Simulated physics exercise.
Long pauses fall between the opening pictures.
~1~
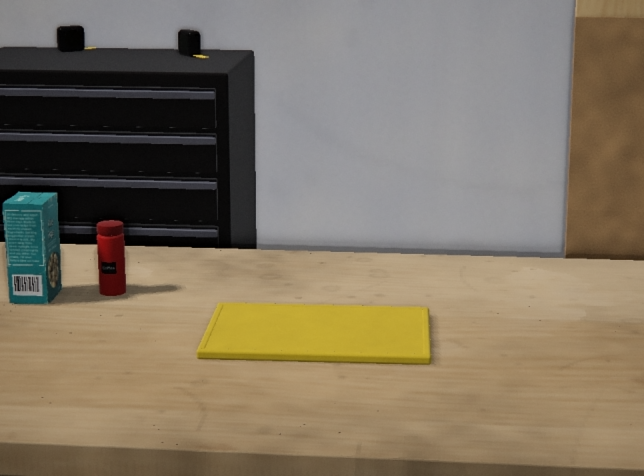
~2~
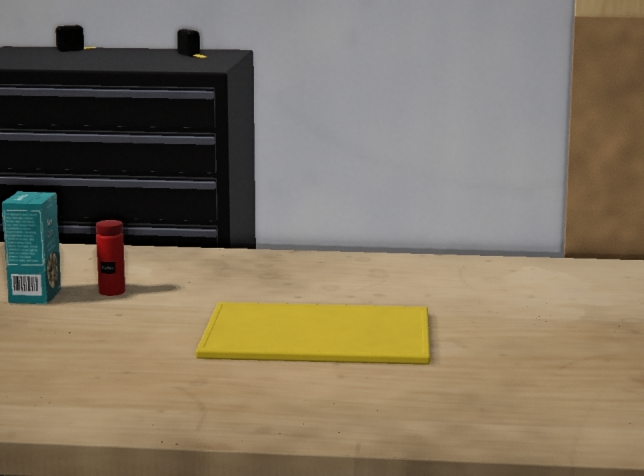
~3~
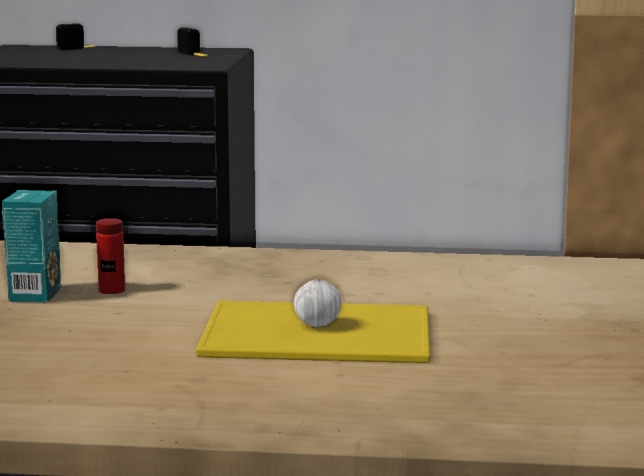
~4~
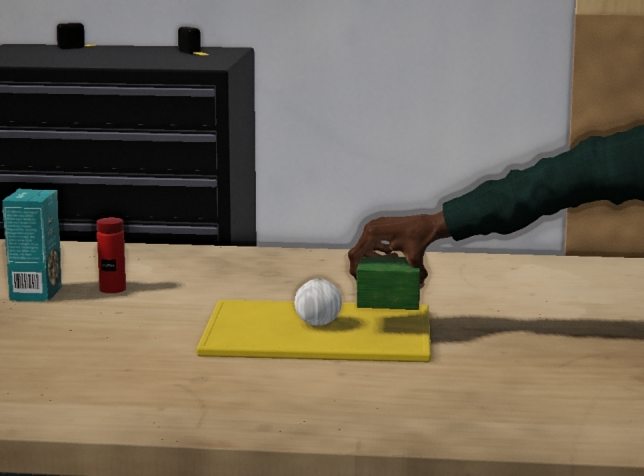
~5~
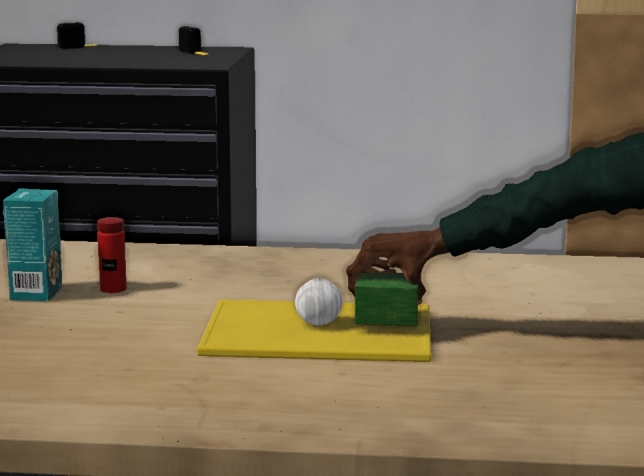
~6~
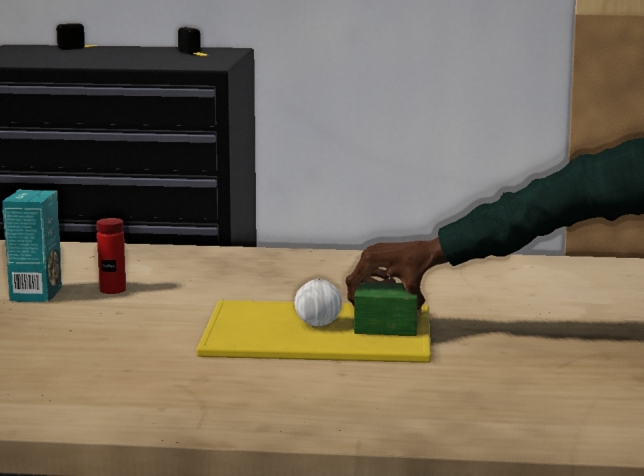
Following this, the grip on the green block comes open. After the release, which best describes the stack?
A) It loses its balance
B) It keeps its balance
It keeps its balance.
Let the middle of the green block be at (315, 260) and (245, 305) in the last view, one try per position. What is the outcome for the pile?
It caves in in the first case and survives in the second case.
Then, 0.20 s past the last view, nothing moves.
Then, 0.40 s past the last view, green block resting near (387, 309).
Finally, all 5 still in place. Final places as the last picture's camera would see them, green block near (387, 309). The pile holds.
